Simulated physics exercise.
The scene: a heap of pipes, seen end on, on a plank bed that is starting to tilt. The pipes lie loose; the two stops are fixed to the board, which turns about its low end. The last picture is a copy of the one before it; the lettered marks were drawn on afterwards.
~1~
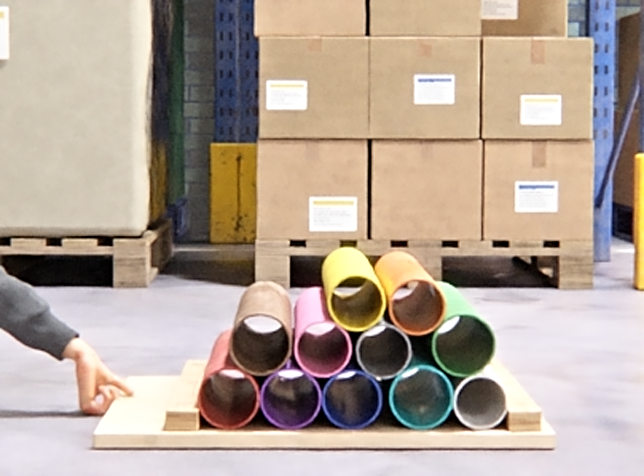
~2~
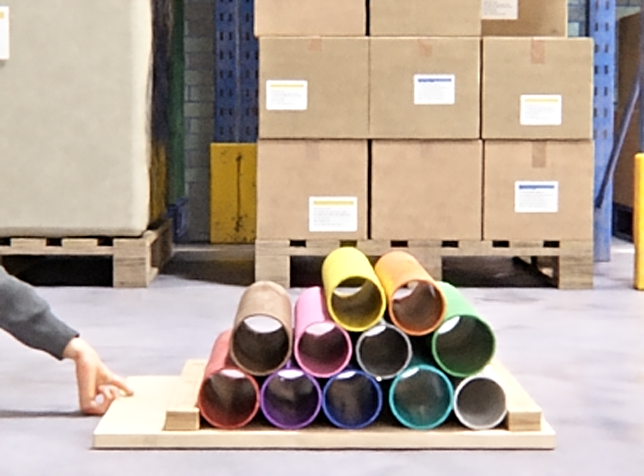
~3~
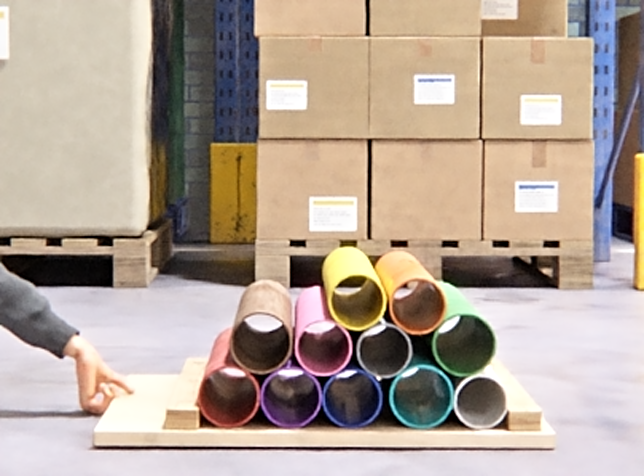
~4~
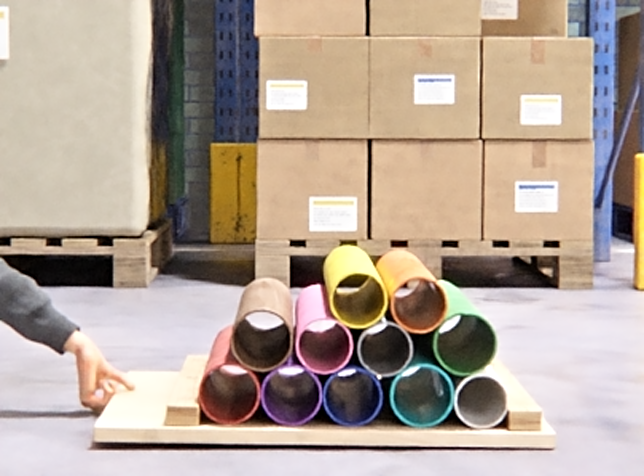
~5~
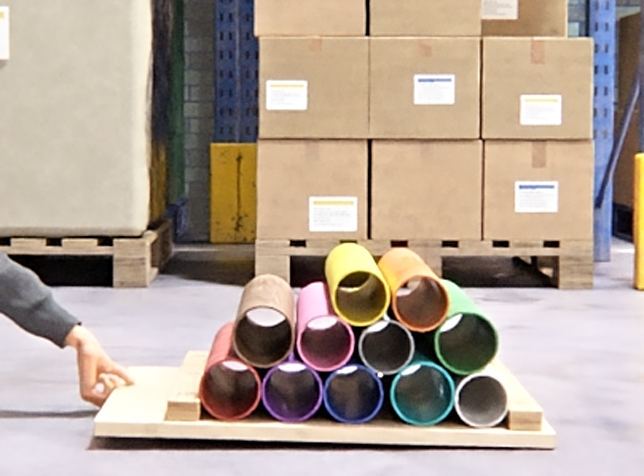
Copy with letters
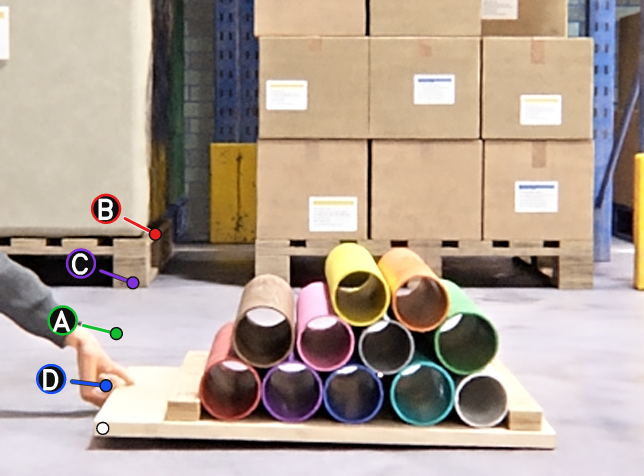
In a warehouse, a hand slightly raises the left end of a board holding stacked pipes.
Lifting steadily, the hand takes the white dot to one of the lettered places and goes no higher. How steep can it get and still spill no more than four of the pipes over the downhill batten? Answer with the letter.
The highest mark that will do is B.
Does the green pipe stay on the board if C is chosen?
No, with C.
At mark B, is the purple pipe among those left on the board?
Yes.
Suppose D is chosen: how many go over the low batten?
The count is none.
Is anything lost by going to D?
At D: No.
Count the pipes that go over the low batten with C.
It comes to two.
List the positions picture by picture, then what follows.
In the first picture, white pipe (481, 402); brown pipe (261, 344); green pipe (464, 345).
In the second picture, green pipe (464, 345); grey pipe (384, 352).
In the third picture, board (322, 399); red pipe (229, 396); orange pipe (418, 305).
In the fourth picture, board (322, 396); red pipe (229, 394); purple pipe (292, 395).
In the fifth picture, board (322, 394); red pipe (230, 389); purple pipe (292, 391).
On the copy, A at (116, 333); B at (155, 234); C at (133, 283); D at (106, 386); the white dot at (103, 428).
On B. First, board at 16°.
Then, board at 27°.
Finally, board at 27°, two over the low batten (green, orange).
By contrast, A two over the low batten (green, orange); C two over the low batten (green, orange); D none over the low batten.
